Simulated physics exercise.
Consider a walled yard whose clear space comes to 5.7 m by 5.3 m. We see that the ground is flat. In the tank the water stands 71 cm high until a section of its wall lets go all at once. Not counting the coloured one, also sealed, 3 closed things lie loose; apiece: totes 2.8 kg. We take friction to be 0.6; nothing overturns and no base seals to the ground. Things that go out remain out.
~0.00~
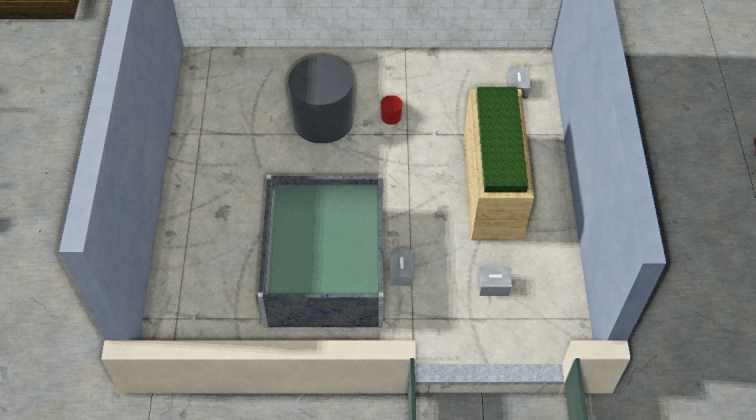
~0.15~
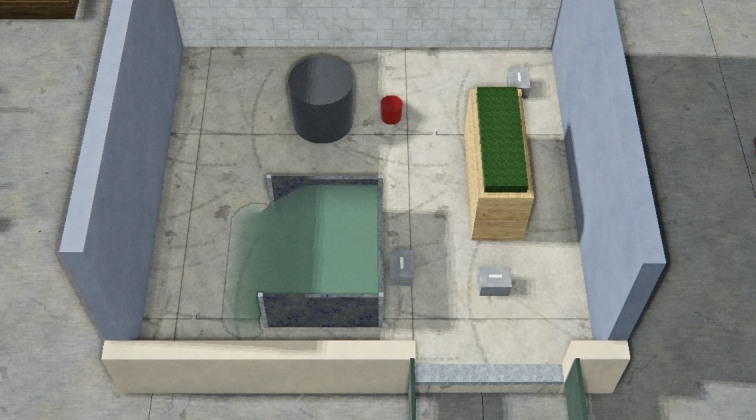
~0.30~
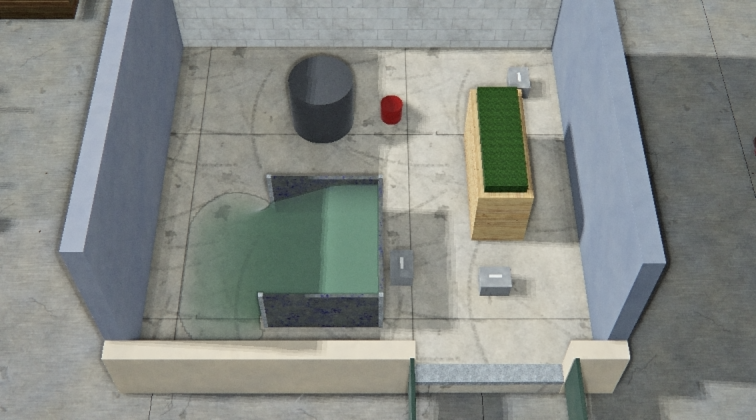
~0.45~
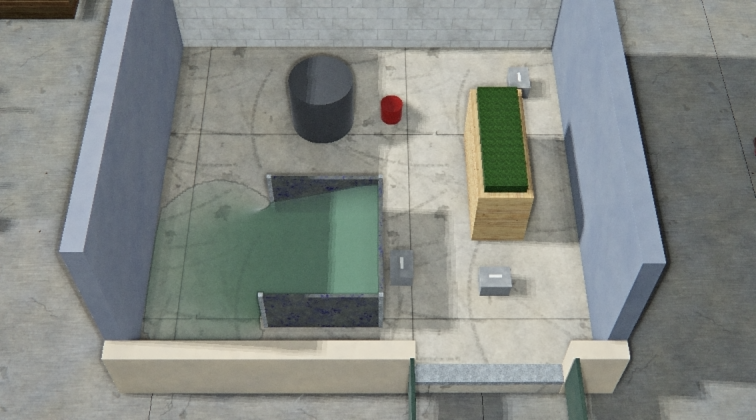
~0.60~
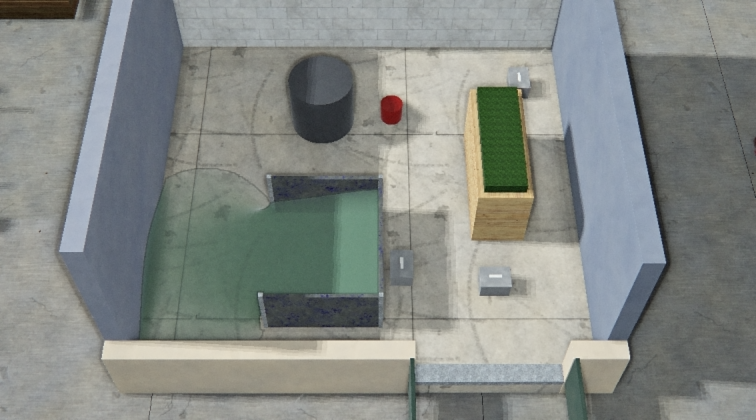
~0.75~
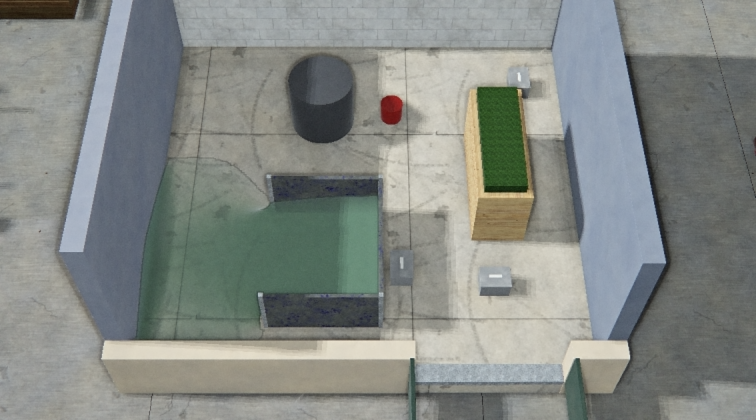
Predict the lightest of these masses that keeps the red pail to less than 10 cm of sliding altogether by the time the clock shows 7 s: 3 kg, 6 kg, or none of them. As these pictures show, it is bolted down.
6 kg.
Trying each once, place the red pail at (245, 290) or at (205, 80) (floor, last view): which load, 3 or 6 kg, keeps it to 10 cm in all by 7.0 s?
Try 1: Both insufficient. Try 2: Both insufficient.
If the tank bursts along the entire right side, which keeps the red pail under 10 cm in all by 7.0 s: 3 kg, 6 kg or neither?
Under that change, neither pick does it.
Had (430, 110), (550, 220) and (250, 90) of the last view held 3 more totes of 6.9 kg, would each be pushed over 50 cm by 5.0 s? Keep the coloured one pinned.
Taking them one by one: Below the mark; below the mark; above the mark.
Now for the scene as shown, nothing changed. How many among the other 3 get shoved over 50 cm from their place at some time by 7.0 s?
The total is 2.
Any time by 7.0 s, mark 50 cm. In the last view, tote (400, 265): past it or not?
Here the answer is not beyond.
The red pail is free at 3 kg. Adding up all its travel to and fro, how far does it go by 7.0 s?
I'd say roughly 60 centimetres in all.
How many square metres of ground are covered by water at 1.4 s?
That flooded area is roughly 8.0 m2.
After 1.4 s the red pail would be 0 cm from its start with 3 kg and 0 cm from its start with 6 kg; 0 cm of water round it then.
After 3.1 s the red pail would be 0 cm from its start with 3 kg and 0 cm from its start with 6 kg; 0 cm of water round it then.
After 4.9 s the red pail would be 32 cm from its start with 3 kg and 0 cm from its start with 6 kg; 4 cm of water round it then.
After 7.0 s the red pail would be 55 cm from its start with 3 kg and 0 cm from its start with 6 kg; 2 cm of water round it then.
